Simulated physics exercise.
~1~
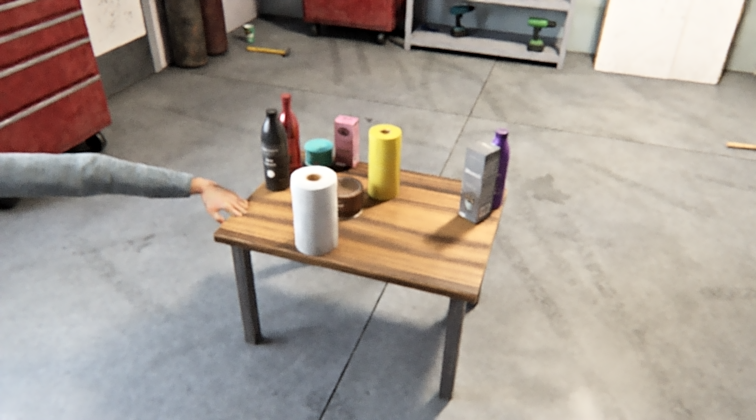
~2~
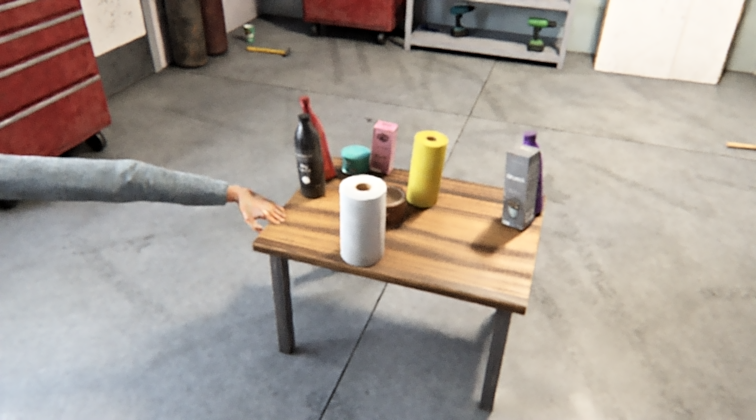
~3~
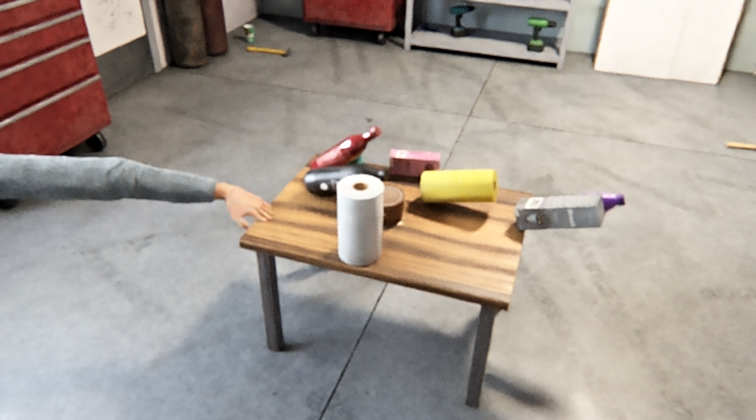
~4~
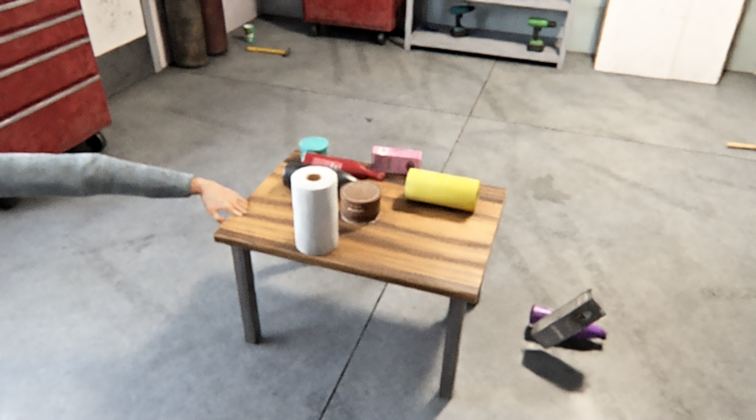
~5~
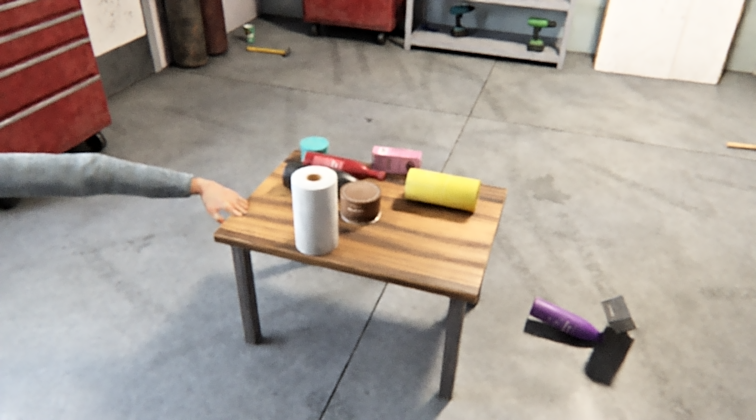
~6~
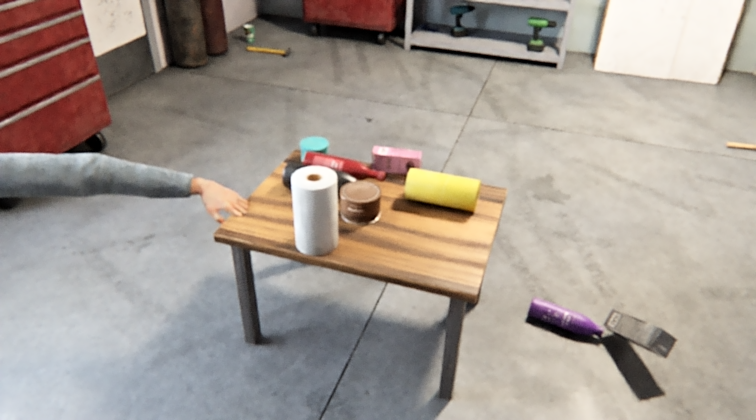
In a garage, a wooden side table holding bottles, tubs, cartons and paper rolls slides right beside an outstretched hand, then back left; several items topple, and the grey carton and purple bottle fall off the right side, ending on the floor while the white roll stays upright.
